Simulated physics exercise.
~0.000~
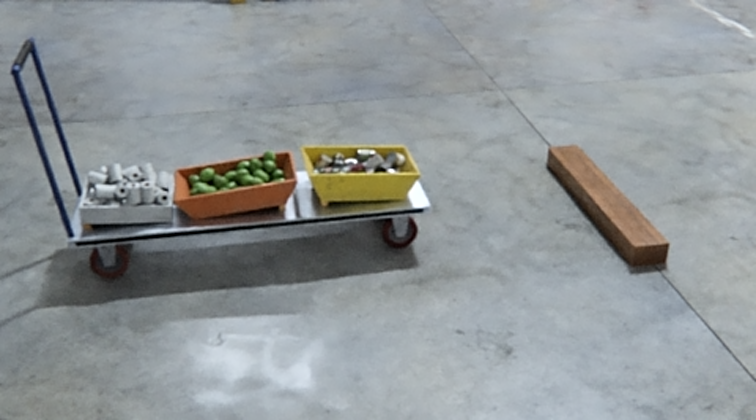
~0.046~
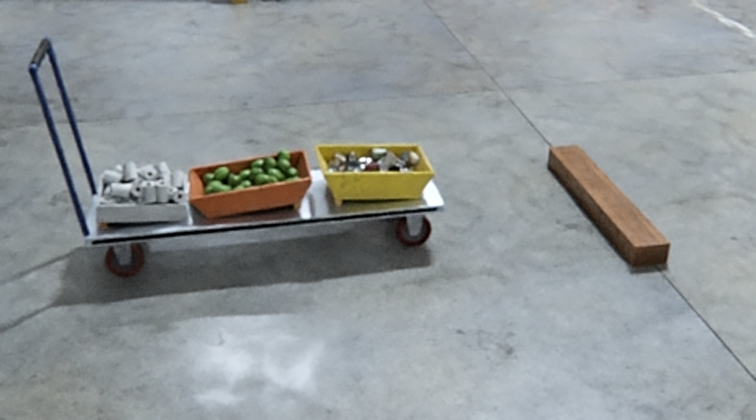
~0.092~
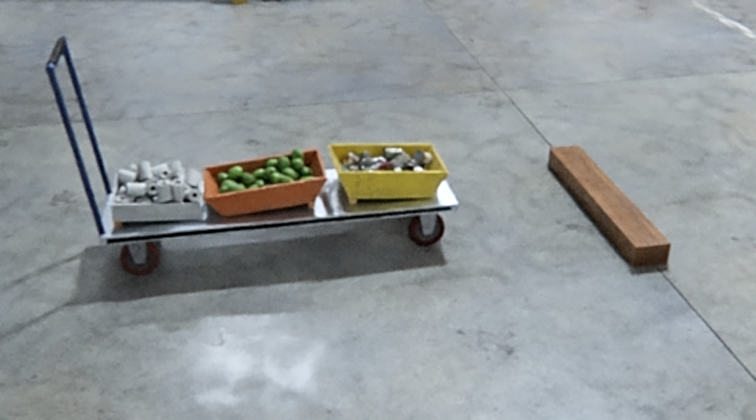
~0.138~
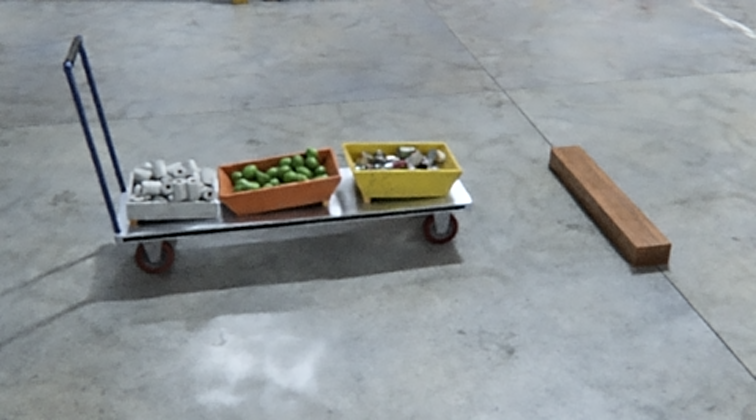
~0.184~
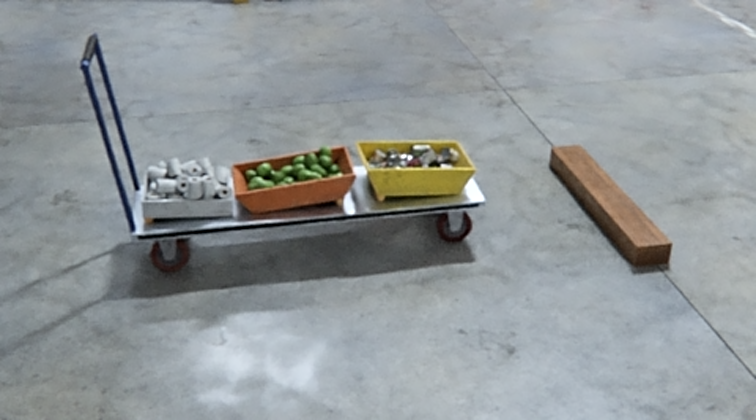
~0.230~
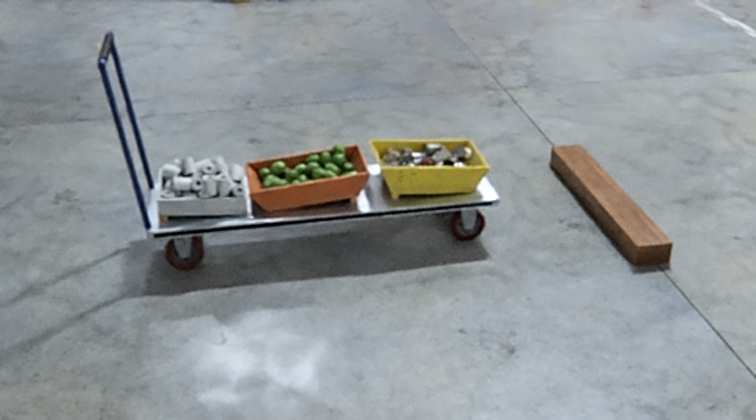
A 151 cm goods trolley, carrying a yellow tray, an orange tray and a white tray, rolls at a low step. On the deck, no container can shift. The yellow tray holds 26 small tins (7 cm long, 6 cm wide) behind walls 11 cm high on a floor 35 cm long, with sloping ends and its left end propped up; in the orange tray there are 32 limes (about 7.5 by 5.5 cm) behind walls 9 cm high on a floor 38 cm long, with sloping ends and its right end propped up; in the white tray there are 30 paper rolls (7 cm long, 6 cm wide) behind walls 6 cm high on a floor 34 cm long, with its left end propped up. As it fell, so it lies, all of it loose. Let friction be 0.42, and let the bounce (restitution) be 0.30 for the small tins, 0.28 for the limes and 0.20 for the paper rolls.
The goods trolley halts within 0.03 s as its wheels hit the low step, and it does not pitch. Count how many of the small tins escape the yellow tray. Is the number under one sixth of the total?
Yes, it is under one sixth.
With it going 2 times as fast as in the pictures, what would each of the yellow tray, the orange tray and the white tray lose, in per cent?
Yellow tray 30, orange tray 20, white tray 40 per cent.
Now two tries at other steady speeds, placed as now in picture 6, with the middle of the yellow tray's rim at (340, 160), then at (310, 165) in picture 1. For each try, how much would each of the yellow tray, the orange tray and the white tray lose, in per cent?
Per cent lost, first try then second - yellow tray: 10, 10; orange tray: 10, 10; white tray: 20, 30.
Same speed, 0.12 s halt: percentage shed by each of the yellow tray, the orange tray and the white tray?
Yellow tray 0 %, orange tray 0 %, white tray 10 %.
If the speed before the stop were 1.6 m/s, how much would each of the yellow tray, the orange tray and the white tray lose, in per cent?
Yellow tray 0 %, orange tray 10 %, white tray 20 %.
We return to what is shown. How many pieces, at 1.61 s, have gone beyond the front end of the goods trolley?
About 1.
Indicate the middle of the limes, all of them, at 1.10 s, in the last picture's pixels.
Middle: About (449, 165) px.
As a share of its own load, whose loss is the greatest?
The white tray is the one.
After 0.65 s, impact.
After 0.75 s, yellow tray 26 in, 0 out, orange tray 32 in, 0 out and white tray 29 in, 1 out.
After 0.87 s, yellow tray 26 in, 0 out, orange tray 32 in, 0 out and white tray 26 in, 4 out.
After 1.10 s, yellow tray 25 in, 1 out, orange tray 32 in, 0 out and white tray 25 in, 5 out.
Final count (at 1.61 s), yellow tray 25 in, 1 out, orange tray 32 in, 0 out and white tray 24 in, 6 out. Asked share, 1 of 26, 4 per cent.
